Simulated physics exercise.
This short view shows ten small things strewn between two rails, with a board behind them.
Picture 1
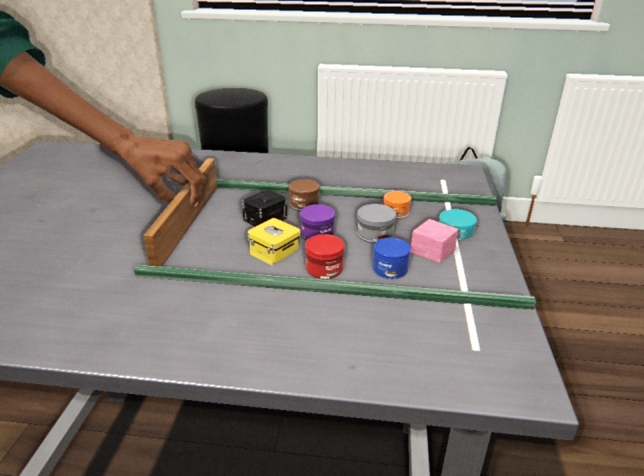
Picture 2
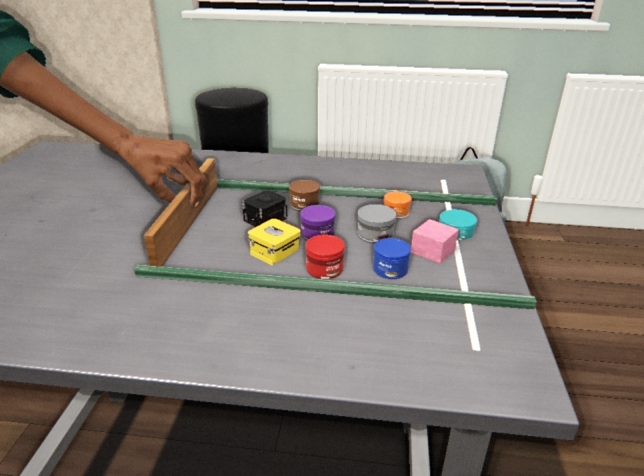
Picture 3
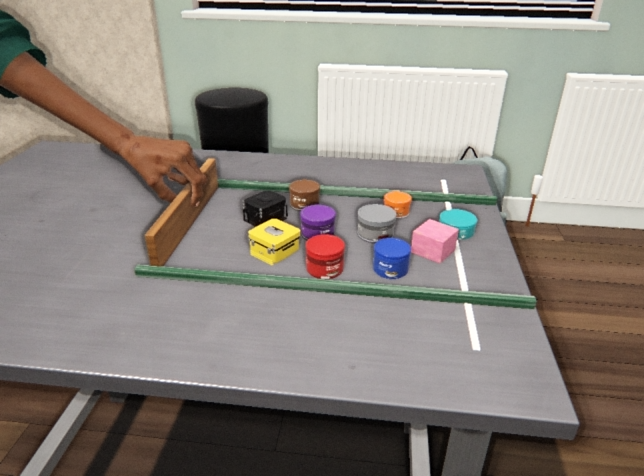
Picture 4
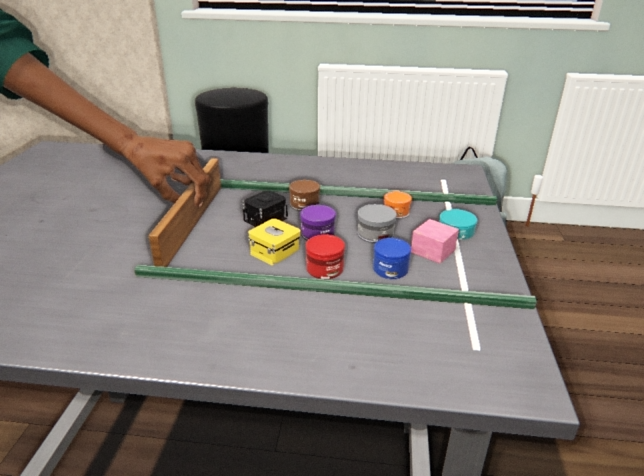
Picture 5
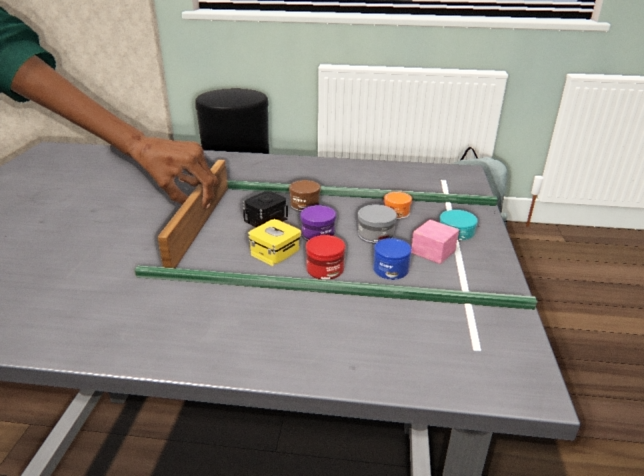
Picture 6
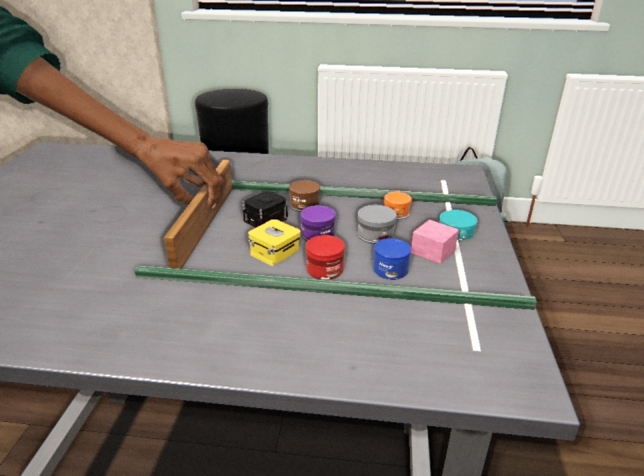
On a grey table between two green rails, ten small coloured containers and blocks sit motionless near a white tape line, while a hand at the left first holds a wooden board still, then slides it slightly right toward them.
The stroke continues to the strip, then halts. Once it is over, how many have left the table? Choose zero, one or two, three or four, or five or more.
One or two of them have left the table.
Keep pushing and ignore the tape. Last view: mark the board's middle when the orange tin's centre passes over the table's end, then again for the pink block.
Near (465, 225), then near (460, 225).
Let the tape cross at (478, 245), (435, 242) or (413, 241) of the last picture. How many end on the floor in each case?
The counts: 5, 1 and 0.
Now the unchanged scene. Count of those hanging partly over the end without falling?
The total here is 4.
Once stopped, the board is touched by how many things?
It adds up to 5.
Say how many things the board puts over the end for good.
1.
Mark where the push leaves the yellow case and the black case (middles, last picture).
Near (481, 256) and (468, 218).
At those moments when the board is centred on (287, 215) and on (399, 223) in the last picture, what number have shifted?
5 and 10.
A little later, none off yet; turquoise tub at rest near (457, 225); pink block at rest near (435, 242); orange tin at rest near (397, 206).
Next, none off yet; turquoise tub at rest near (457, 225); pink block at rest near (437, 242); orange tin at rest near (398, 206).
Later still, none off yet; turquoise tub shifted about its own width near (501, 225); pink block shifted about its own width near (472, 242); orange tin shifted well along near (458, 208).
When it is over, the number that fall off is one or two; down, turquoise tub.
